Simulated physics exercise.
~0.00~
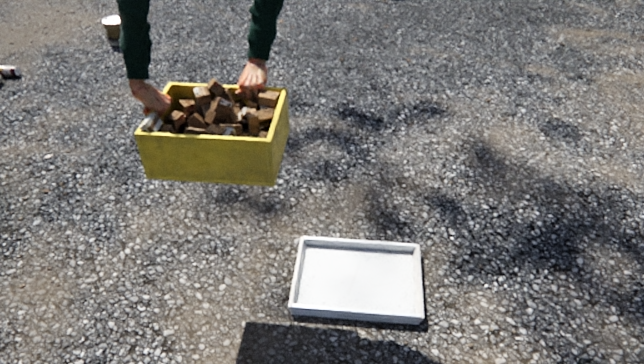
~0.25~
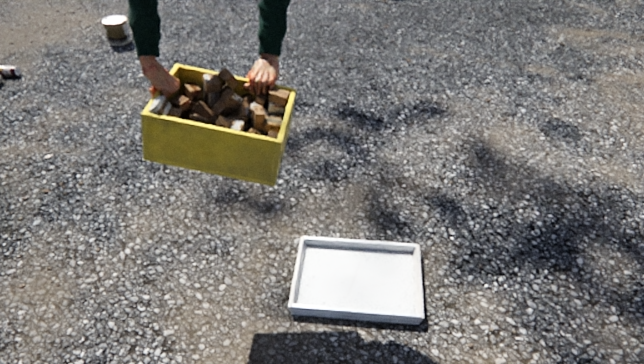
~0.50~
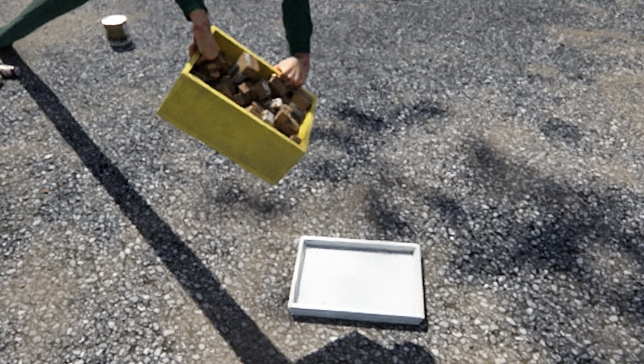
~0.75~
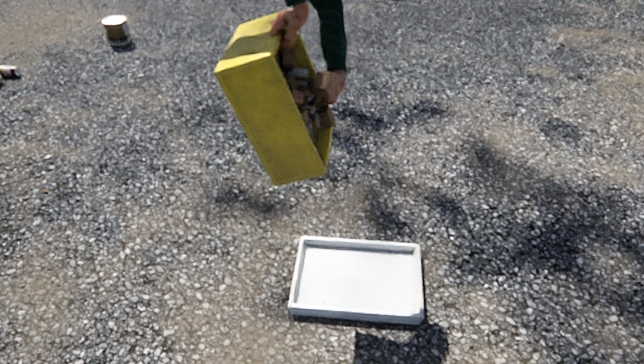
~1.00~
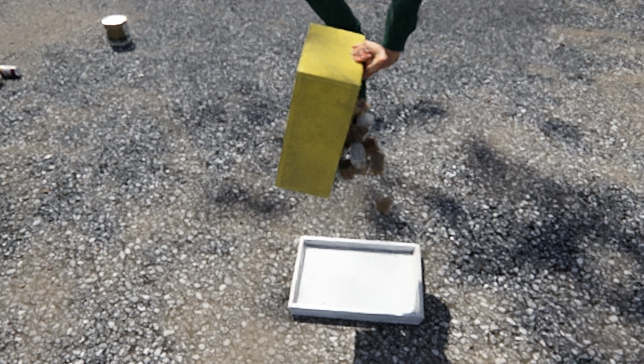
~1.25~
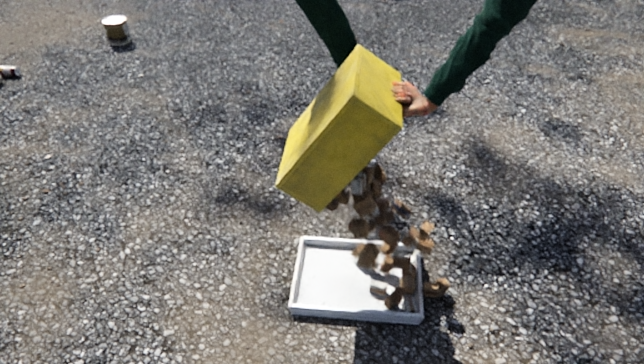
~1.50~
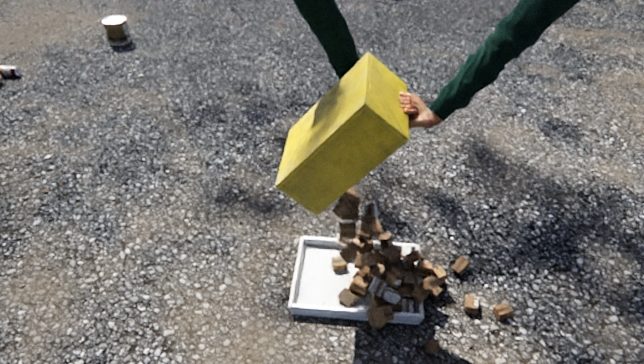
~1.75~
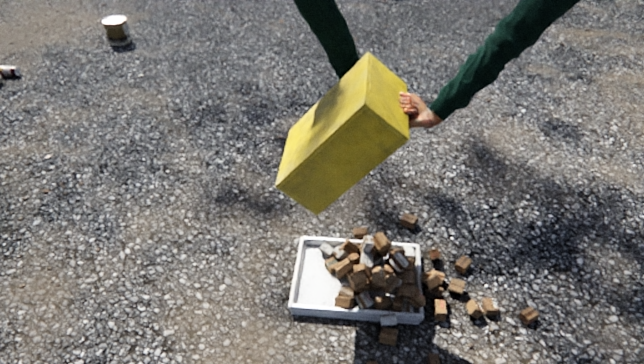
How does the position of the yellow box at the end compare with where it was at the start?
It starts up and to the left of the white container, and it ends farther to the right, held above the container.
On sunlit gravel, two hands in dark green sleeves hold a yellow box full of small brown and grey blocks, up and to the left of a shallow white container. The hands carry the box to the right while tilting it, its base swinging up toward the viewer. Once it is steeply tipped, the blocks begin to slide out and drop. They then pour down in a stream, piling up in the container's right side while some scatter onto the gravel. At the end the box is held still, tipped over, with most blocks in the container and the rest lying mainly to its right.
